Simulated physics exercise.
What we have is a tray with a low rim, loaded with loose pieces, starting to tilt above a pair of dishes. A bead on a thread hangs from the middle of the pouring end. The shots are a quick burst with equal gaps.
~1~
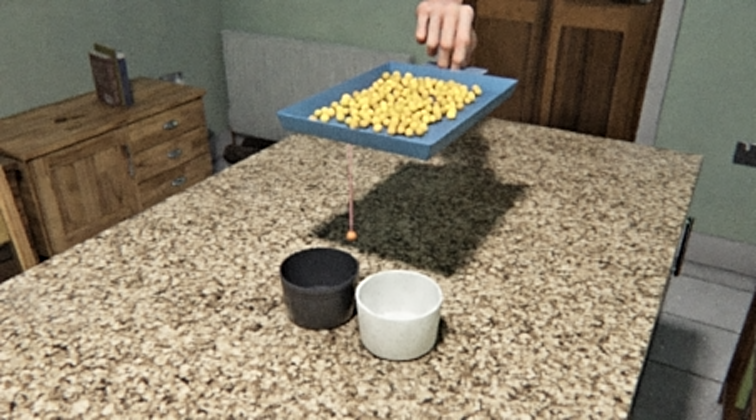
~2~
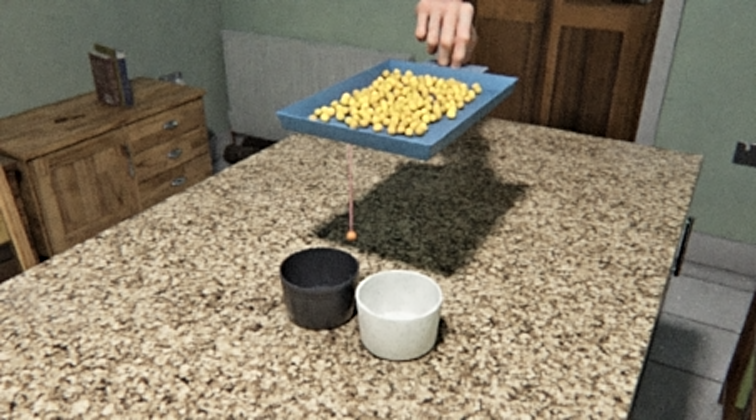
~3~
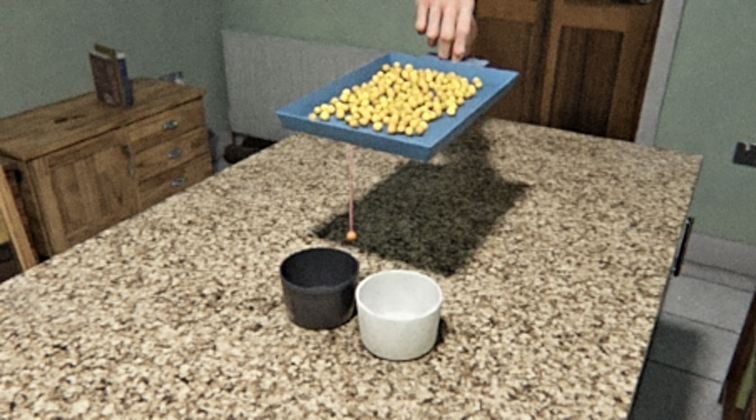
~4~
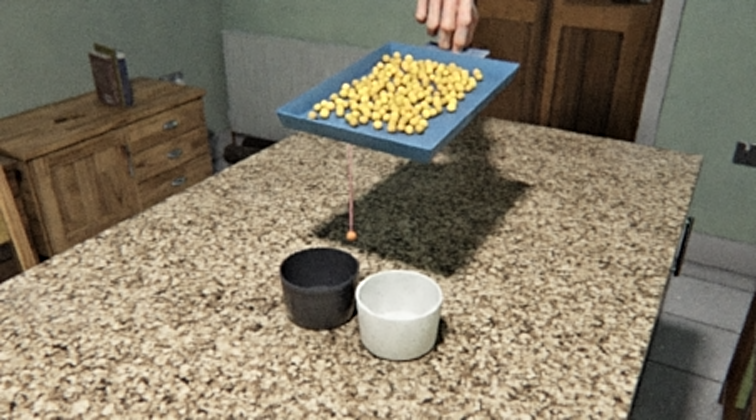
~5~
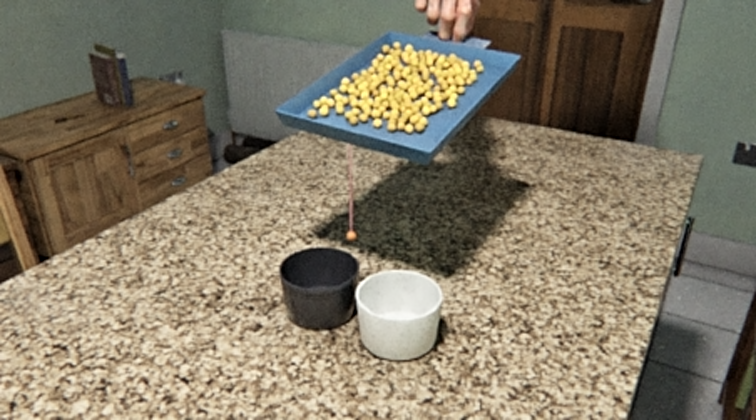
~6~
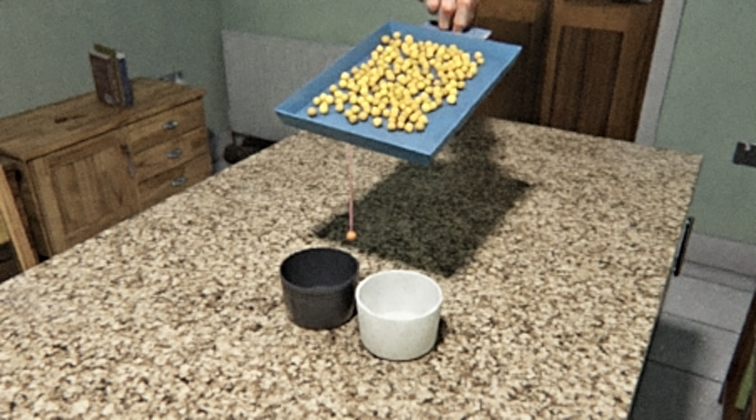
Blue tray of yellow puffed corn balls tilting gradually as a hand raises its far end above dark and white dishes.
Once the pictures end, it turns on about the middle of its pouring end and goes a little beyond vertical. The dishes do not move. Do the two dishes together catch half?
Together they catch over half.
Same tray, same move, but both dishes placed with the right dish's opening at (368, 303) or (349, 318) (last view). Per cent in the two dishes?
In turn 40 and 10 in a hundred.
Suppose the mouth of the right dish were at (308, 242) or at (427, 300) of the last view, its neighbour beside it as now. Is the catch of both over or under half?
First the smaller part, then most of it.
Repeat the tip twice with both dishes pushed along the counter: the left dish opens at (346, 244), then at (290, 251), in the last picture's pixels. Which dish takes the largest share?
First the dish on the right, then the dish on the right.
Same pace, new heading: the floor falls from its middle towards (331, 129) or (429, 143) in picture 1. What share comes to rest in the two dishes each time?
Near 10 % and 20 %.
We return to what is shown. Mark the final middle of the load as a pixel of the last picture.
Close to (388, 326).
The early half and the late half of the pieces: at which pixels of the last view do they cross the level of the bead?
First near (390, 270), later near (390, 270).
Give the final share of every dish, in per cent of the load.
For the left dish some 20 %, for the right dish some 60 %.
Shortly afterwards, tray tipped steeply; all but a few on the tray; only a few in the air.
Next, tray tipped right over; the bulk on the tray; a little in the right dish; only a few in the left dish; a little in the air.
Some moments later, tray tipped past a quarter turn; near half in the right dish; near a quarter in the left dish; near a quarter outside both.
In the end, tray tipped past a quarter turn; near half in the right dish; near a quarter in the left dish; near a quarter outside both.
